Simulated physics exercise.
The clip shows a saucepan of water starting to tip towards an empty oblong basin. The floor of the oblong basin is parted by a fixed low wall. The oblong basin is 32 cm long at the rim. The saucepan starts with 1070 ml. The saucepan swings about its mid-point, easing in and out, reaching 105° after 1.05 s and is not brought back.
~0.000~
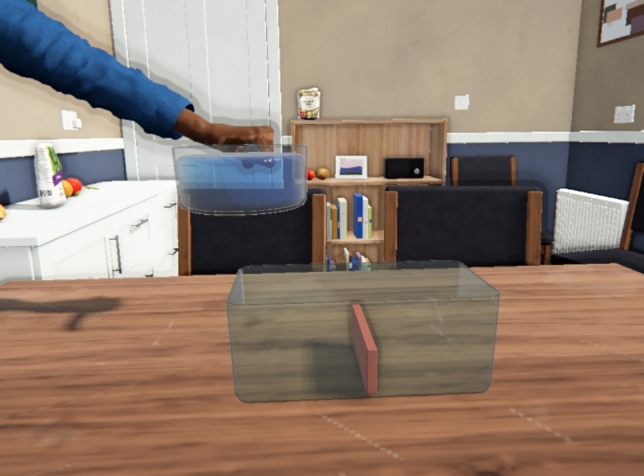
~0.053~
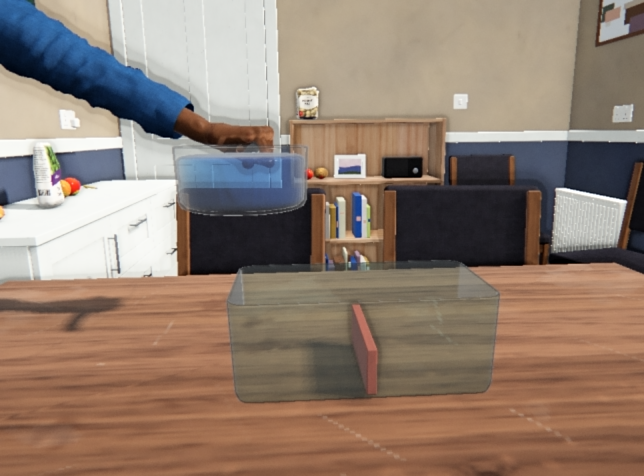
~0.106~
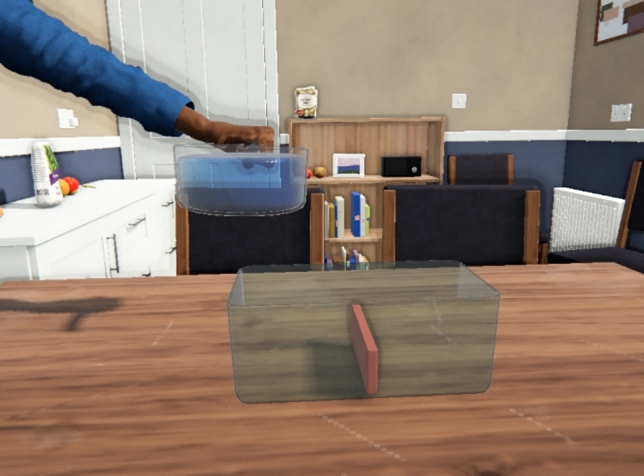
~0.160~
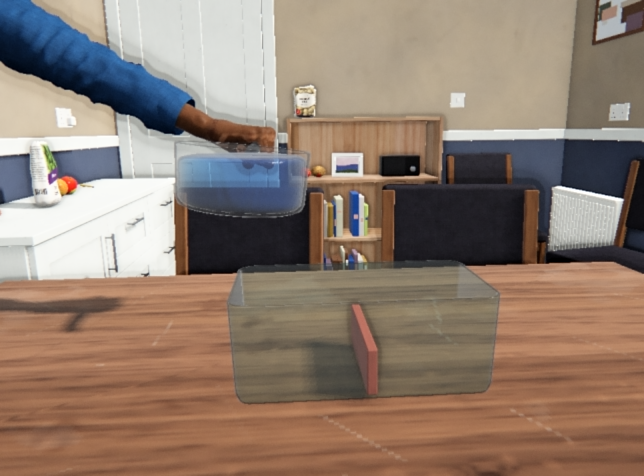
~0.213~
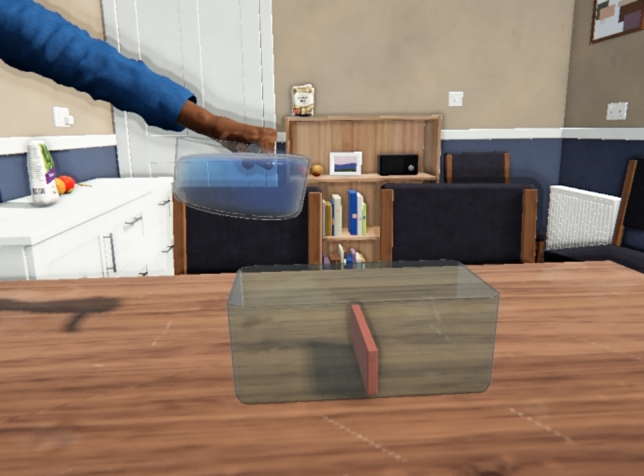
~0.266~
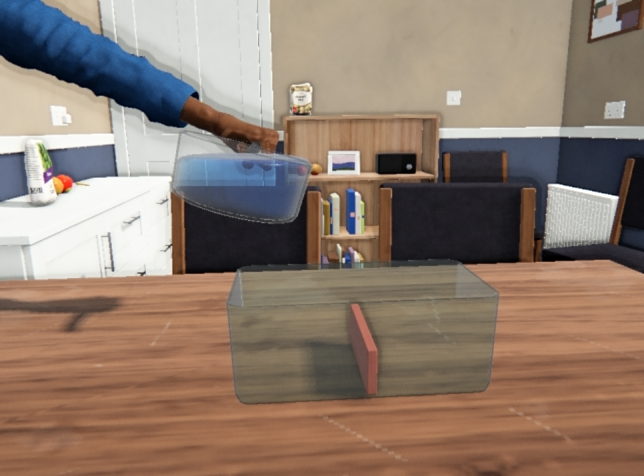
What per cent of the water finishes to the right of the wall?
The far part has some 46 per cent.
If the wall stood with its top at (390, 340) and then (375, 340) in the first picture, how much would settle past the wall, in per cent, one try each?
First 20, then 40 per cent.
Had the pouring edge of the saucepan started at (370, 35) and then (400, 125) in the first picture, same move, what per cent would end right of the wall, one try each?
First 80, then 80 per cent.
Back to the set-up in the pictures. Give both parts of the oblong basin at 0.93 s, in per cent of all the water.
Near 42 on the left, 46 on the right.
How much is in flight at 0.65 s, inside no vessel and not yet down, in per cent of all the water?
Near 36 in a hundred.
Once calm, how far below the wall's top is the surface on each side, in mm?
Some 36 mm on the left and 36 mm on the right.
Then, 0.65 s in, the tilt is 72° and 42 per cent is still to pour, 6 is left of the wall and 16 right of it.
Then, 0.93 s in, the tilt is 102° and 7 per cent is still to pour, 41 is left of the wall and 46 right of it.
Then, 1.23 s in, the tilt is 105° and 0 per cent is still to pour, 52 is left of the wall and 46 right of it.
Then, 1.55 s in, the tilt is 105° and 0 per cent is still to pour, 53 is left of the wall and 46 right of it.
Finally, 53 per cent lies left of the wall, 46 right of it and 1 outside.
